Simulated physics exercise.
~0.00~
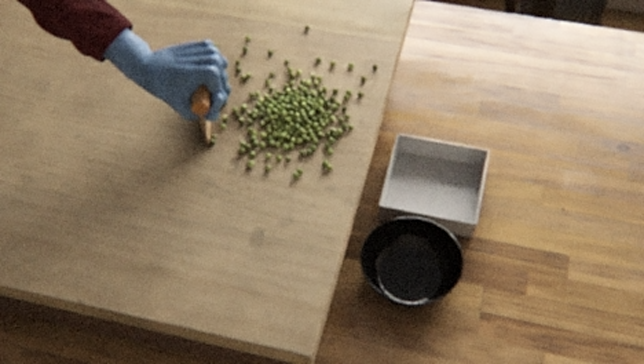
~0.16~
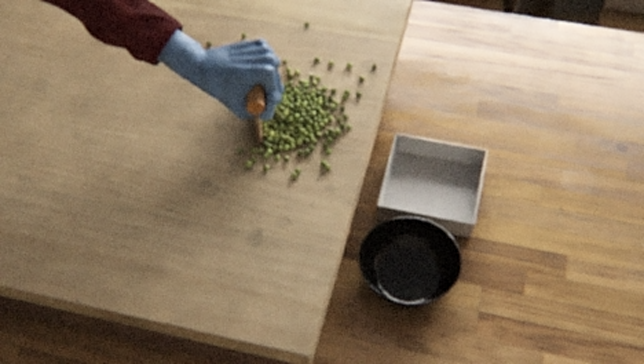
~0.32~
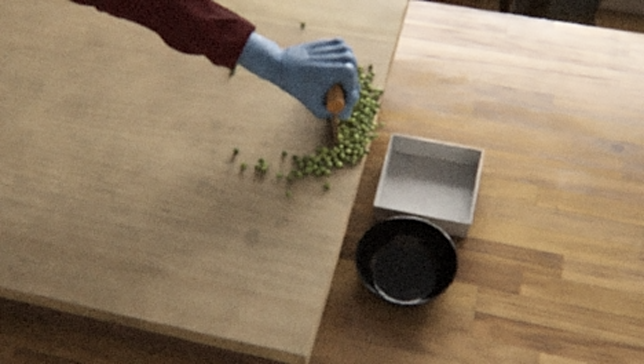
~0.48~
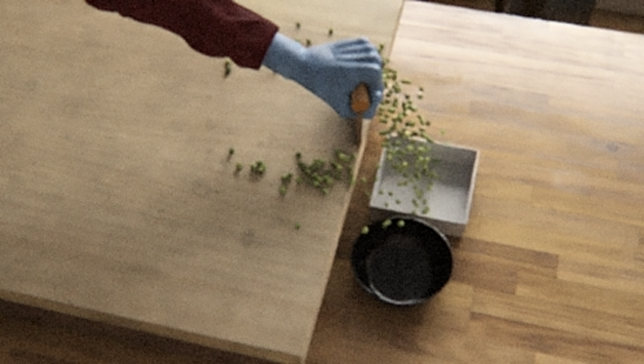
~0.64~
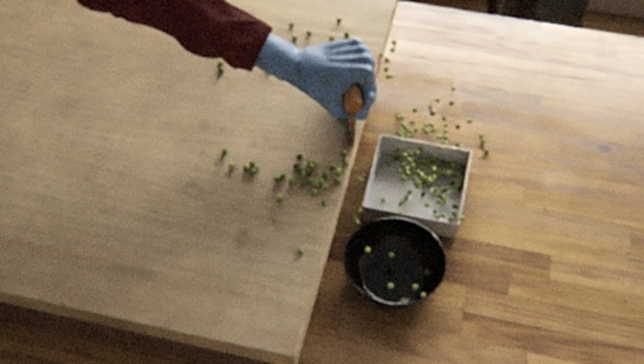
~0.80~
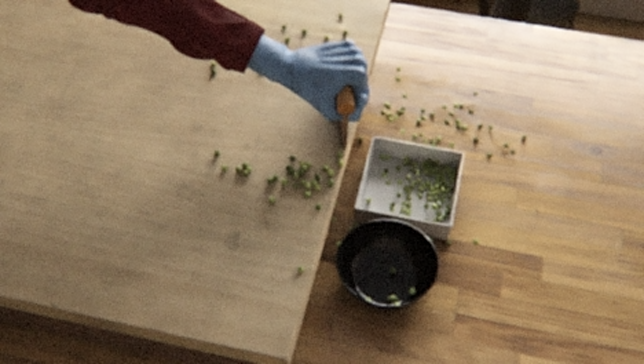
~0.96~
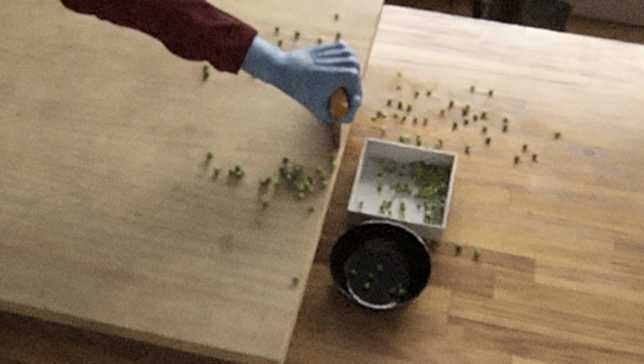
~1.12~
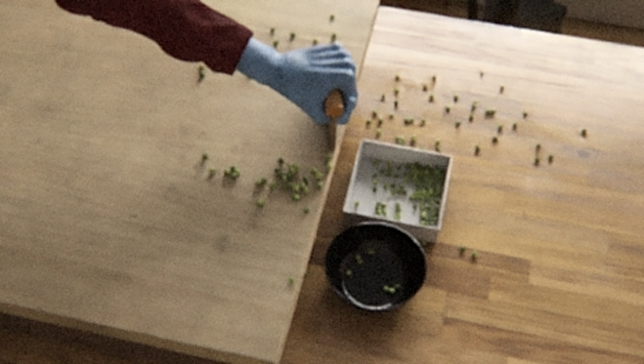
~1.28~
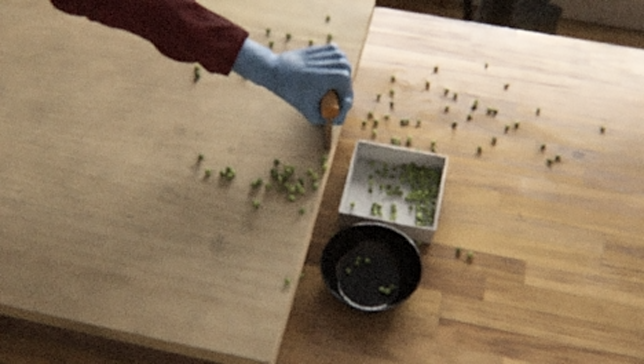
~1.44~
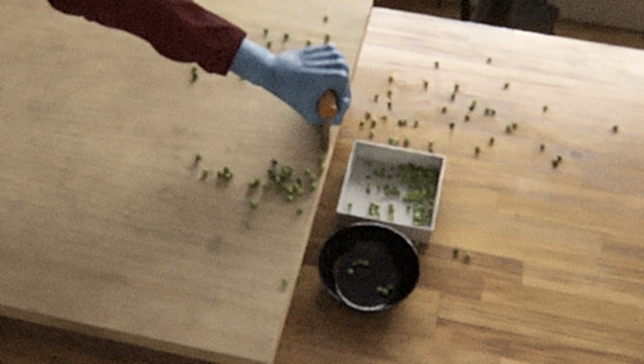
Gloved hand sweeping green peas rightward off a board with a scraper, some landing in a white tin, others scattering or staying behind.
